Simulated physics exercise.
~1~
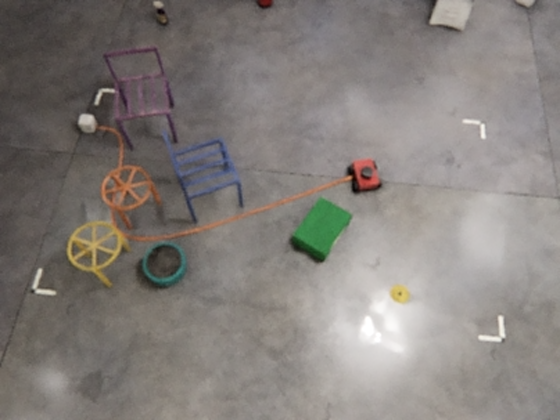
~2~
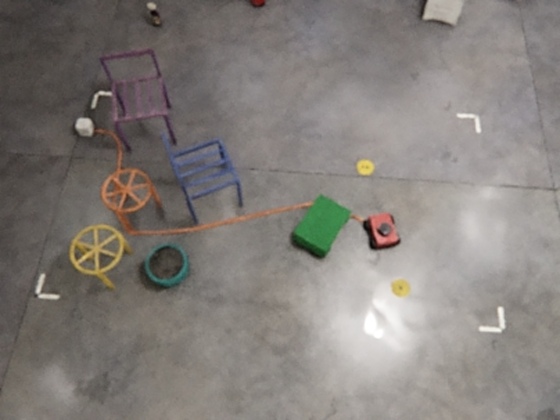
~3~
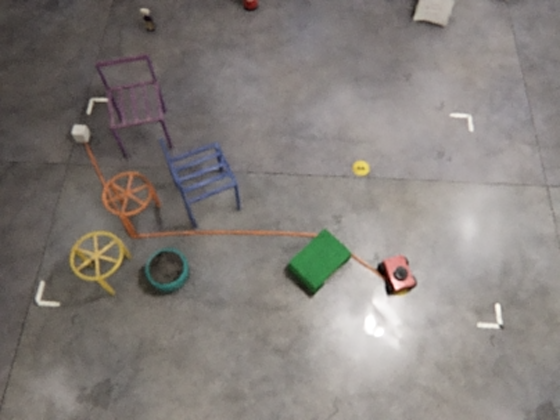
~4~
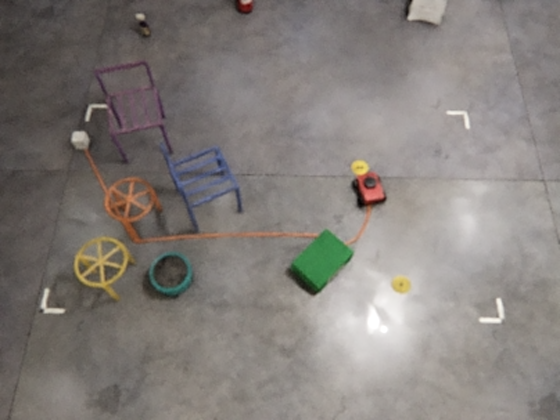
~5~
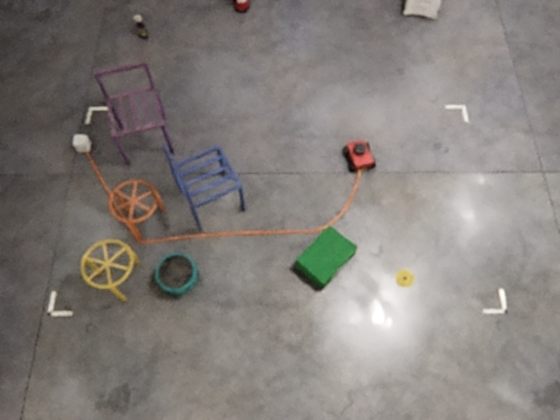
A small red cart trailing an orange cord moves down and right past a green box, which shifts slightly downward, on a gray floor with two chairs, two stools and a teal pot. It then heads back up and ends above the box, the cord still joined to the white block.
